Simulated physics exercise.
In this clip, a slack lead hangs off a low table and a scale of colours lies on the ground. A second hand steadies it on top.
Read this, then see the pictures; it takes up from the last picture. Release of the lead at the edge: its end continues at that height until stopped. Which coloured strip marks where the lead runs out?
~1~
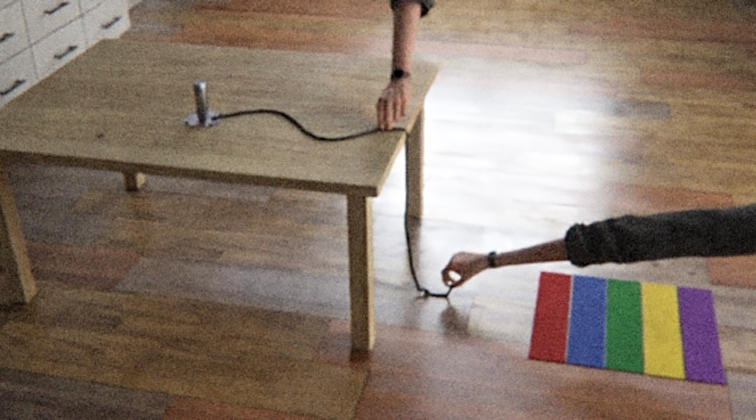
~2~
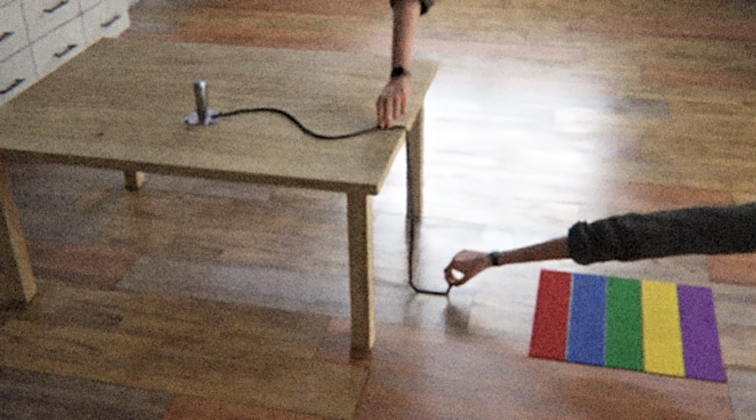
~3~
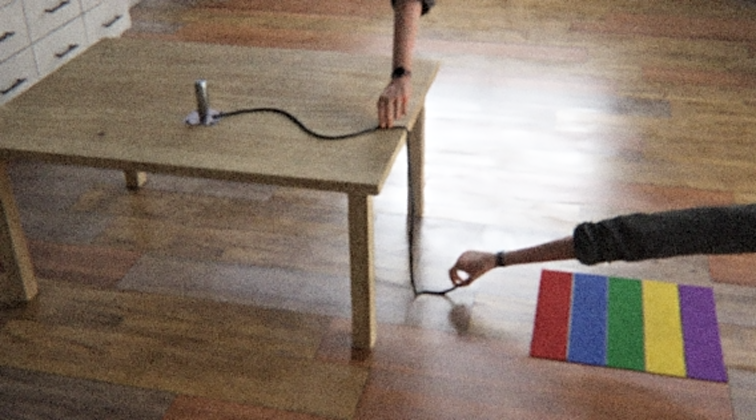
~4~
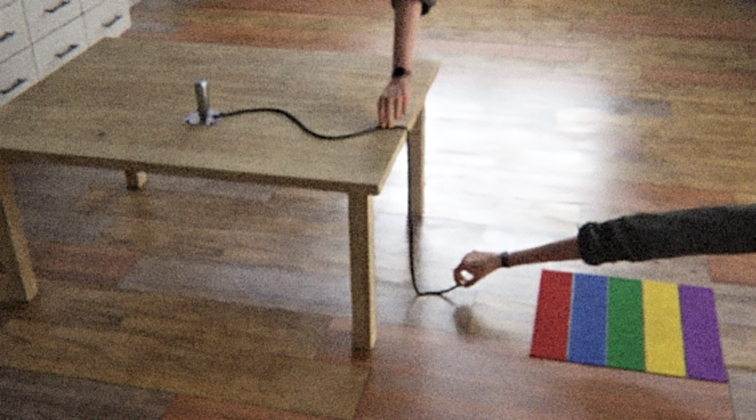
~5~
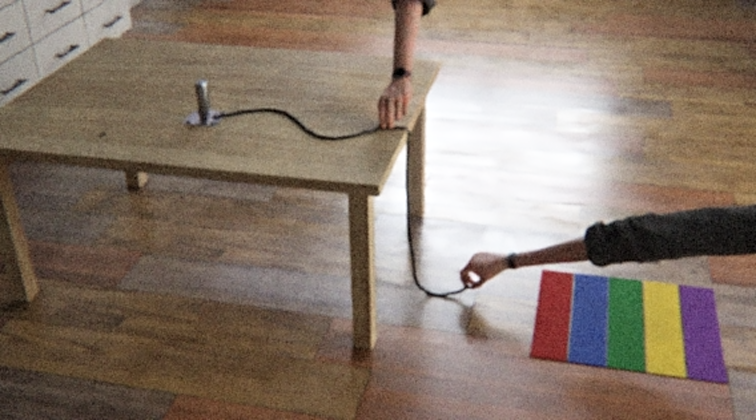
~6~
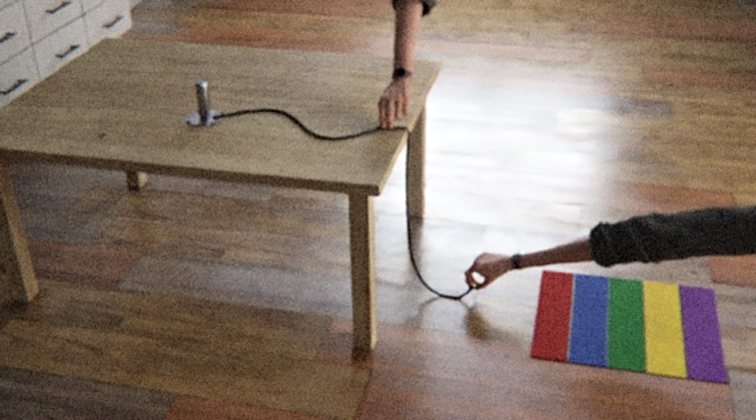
Green.
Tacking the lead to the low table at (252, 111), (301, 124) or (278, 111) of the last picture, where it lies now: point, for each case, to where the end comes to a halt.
Approximately (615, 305), (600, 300) and (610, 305), respectively.
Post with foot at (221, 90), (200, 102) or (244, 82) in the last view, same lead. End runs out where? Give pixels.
Try by try: (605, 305), (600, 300) and (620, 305).
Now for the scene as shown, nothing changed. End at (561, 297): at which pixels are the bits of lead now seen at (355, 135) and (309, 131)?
Approx. (393, 131); approx. (339, 129).
A little later, end near (561, 297); over red.
Next, end near (602, 302); over blue.
When it is tight, end near (627, 305); over green. It halts on the green strip.
